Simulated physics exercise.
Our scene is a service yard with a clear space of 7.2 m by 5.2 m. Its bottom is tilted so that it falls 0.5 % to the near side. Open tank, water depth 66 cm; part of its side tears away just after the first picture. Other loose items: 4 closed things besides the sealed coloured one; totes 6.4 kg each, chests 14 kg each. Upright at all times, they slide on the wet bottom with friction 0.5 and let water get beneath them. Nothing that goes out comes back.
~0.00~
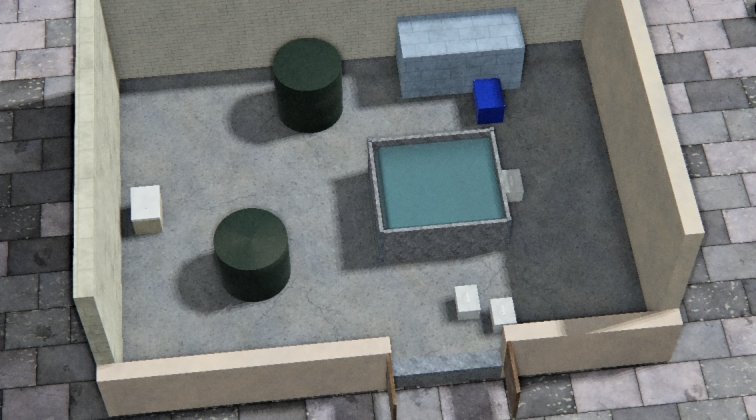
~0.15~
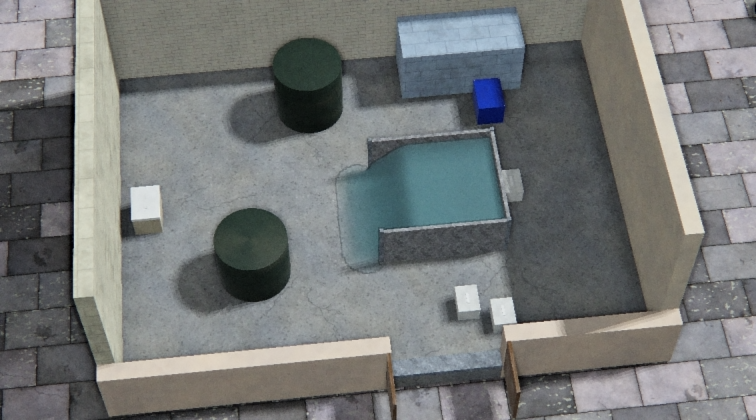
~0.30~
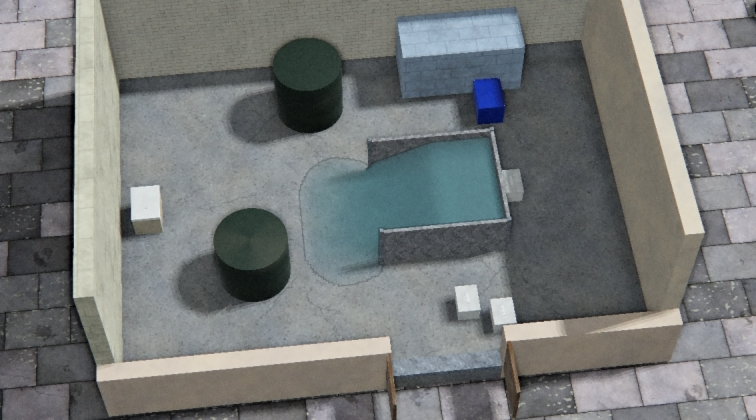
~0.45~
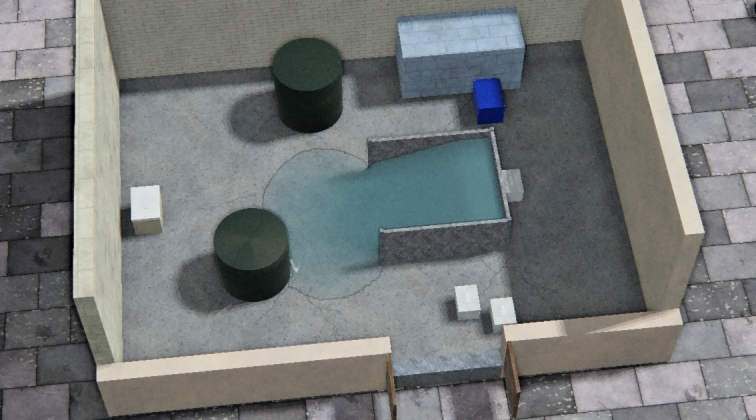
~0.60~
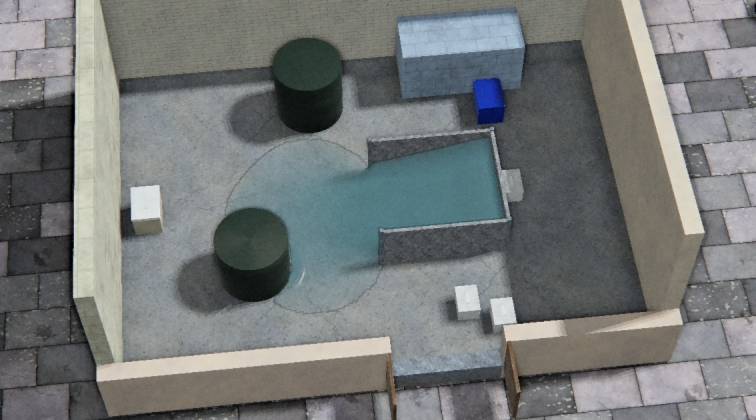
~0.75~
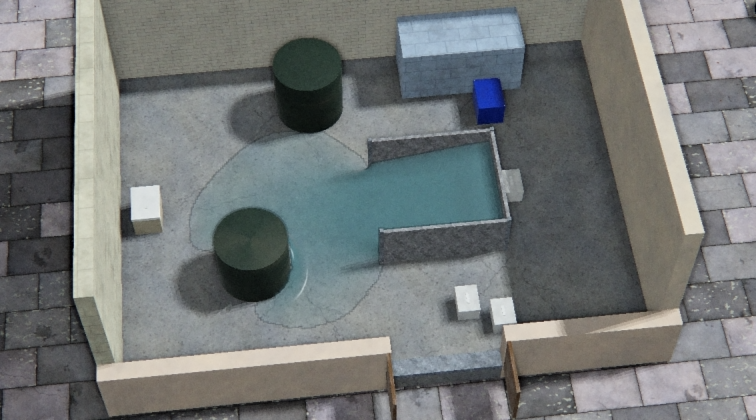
Water pours from the tank's open left side and spreads across the yard floor.
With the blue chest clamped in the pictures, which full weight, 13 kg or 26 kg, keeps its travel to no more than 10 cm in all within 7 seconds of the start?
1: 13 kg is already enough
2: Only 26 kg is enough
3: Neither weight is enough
Answer: 1.
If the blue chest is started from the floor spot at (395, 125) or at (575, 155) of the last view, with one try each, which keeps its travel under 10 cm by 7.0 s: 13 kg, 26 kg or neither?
Order kept: Heavy pick needed, light pick works.
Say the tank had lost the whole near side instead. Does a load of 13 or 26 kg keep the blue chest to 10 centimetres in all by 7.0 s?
In that case the smaller load will do.
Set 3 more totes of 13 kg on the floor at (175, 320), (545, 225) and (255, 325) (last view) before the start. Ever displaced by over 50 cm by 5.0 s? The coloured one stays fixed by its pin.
First one went beyond, second stayed within, third stayed within.
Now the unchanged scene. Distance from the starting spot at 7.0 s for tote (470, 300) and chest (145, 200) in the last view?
The first has moved 20 cm and the second 250 cm from the start.
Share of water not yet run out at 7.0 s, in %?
98 %.
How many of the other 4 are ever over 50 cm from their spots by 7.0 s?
Total: 1.
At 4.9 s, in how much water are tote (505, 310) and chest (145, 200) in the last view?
First roughly 2 cm, second roughly 11 cm.
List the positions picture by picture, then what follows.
The first frame shows the blue chest at (489, 93) rests on the ground; 2.5 m2 under water; 0 of 5 have shifted.
The second frame shows the blue chest at (489, 93), on the bottom; water covers 3.4 m2; 0 of 5 have shifted.
The third frame shows the blue chest at (489, 93), on the bottom; 4.5 m2 under water; 0 of 5 have shifted.
The fourth frame shows the blue chest at (489, 93), on the bottom; 5.8 m2 under water; 0 of 5 have shifted.
The fifth frame shows the blue chest at (489, 93), on the bottom; water covers 7.0 m2; 0 of 5 have shifted.
The sixth frame shows the blue chest at (489, 93) rests on the ground; 8.4 m2 under water; 0 of 5 have shifted.
After 1.4 s the blue chest would be 0 cm from its start with 13 kg and 0 cm from its start with 26 kg; 0 cm of water round it then.
After 3.1 s the blue chest would be 0 cm from its start with 13 kg and 0 cm from its start with 26 kg; 0 cm of water round it then.
After 4.9 s the blue chest would be 0 cm from its start with 13 kg and 0 cm from its start with 26 kg; 0 cm of water round it then.
After 7.0 s the blue chest would be 0 cm from its start with 13 kg and 0 cm from its start with 26 kg; 0 cm of water round it then.
